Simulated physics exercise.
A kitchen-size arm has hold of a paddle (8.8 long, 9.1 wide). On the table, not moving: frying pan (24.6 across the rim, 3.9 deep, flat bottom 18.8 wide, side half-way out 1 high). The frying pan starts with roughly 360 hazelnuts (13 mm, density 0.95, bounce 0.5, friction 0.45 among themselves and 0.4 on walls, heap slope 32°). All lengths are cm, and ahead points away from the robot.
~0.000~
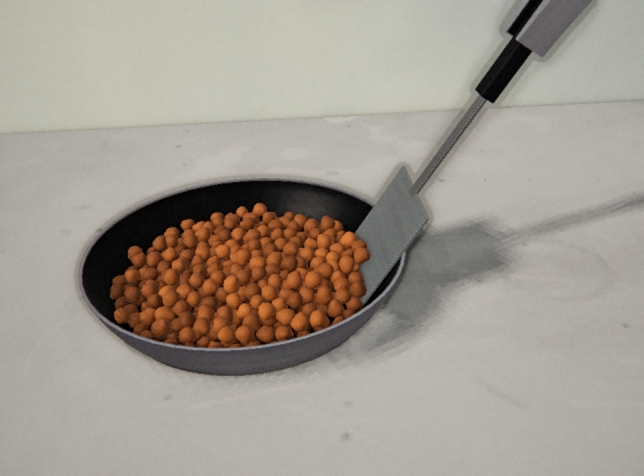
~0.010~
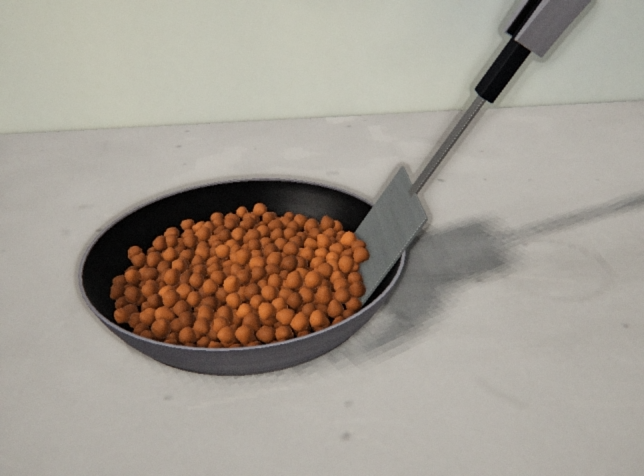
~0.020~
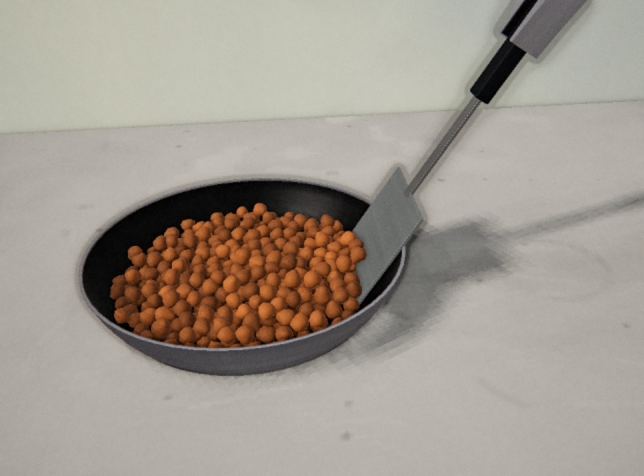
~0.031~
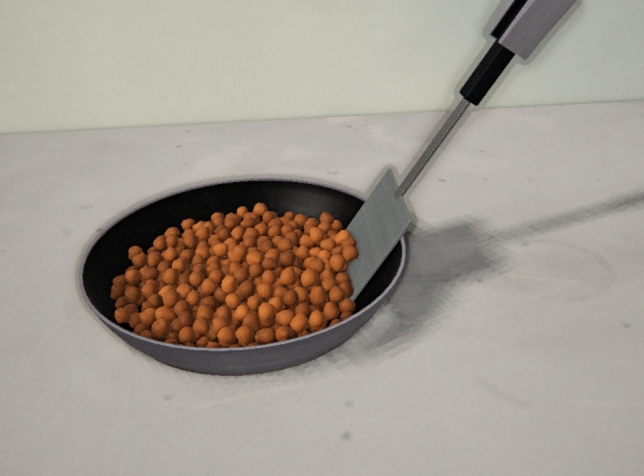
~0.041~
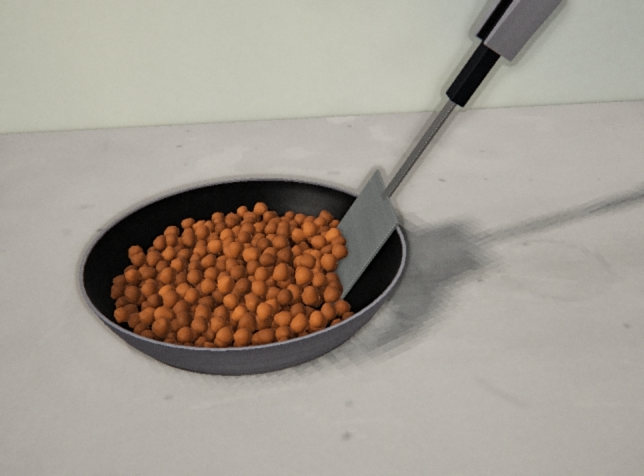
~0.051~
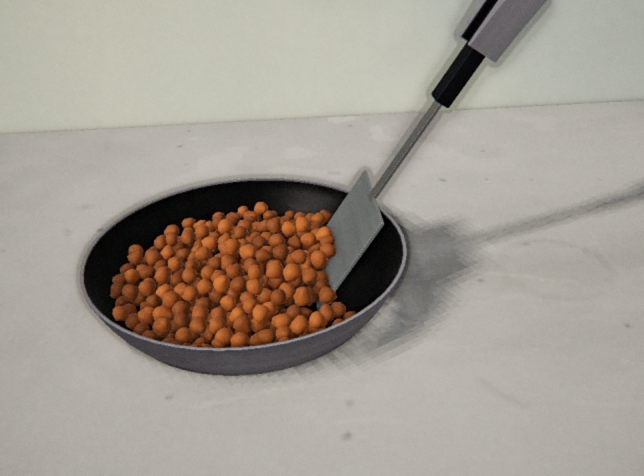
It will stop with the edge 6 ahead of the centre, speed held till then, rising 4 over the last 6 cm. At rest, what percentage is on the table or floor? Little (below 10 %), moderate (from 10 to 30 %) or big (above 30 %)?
A moderate share, from 10 to 30 %, ends on the table or floor.
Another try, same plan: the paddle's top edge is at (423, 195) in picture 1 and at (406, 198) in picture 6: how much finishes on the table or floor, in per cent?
Some 5 per cent.
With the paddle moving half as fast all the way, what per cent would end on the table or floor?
In that case some 5 per cent.
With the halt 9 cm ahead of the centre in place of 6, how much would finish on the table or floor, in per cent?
In that case some 35 per cent.
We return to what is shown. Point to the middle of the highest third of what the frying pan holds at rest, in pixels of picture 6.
At about (153, 280).
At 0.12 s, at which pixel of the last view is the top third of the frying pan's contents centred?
Near (207, 251).
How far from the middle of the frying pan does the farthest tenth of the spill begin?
About 70 cm.
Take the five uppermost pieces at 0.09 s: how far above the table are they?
About 5 cm.
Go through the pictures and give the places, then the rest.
The first picture shows paddle top edge at (415, 190), sloping 57°; upper third of the load around (253, 268), from x 115 to 360, top at y 210; 359 in the frying pan.
The second picture shows paddle top edge at (414, 190), sloping 57°; upper third of the load around (253, 268), from x 115 to 360, top at y 210.
The third picture shows paddle top edge at (410, 191), sloping 57°; upper third of the load around (257, 268), from x 120 to 360, top at y 210.
The fourth picture shows paddle top edge at (400, 193), sloping 57°; upper third of the load around (264, 267), from x 120 to 350, top at y 210.
The fifth picture shows paddle top edge at (387, 194), sloping 57°; upper third of the load around (261, 262), from x 120 to 350, top at y 210.
The sixth picture shows paddle top edge at (374, 195), sloping 57°; upper third of the load around (256, 263), from x 120 to 350, top at y 210; 359 in the frying pan.
By 0.09 s, sloping 57°, highest piece 6 above the table; 359 in the frying pan.
By 0.12 s, sloping 57°, highest piece 7 above the table; 359 in the frying pan.
By 0.34 s, sloping 57°, highest piece 5 above the table; 277 in the frying pan, 78 on the table or floor, 4 on the blade or in flight.
By 1.39 s, sloping 57°, highest piece 4 above the table; 277 in the frying pan, 82 on the table or floor.
Final count, 277 in the frying pan, 82 on the table or floor. That is 23 % on the table or floor.
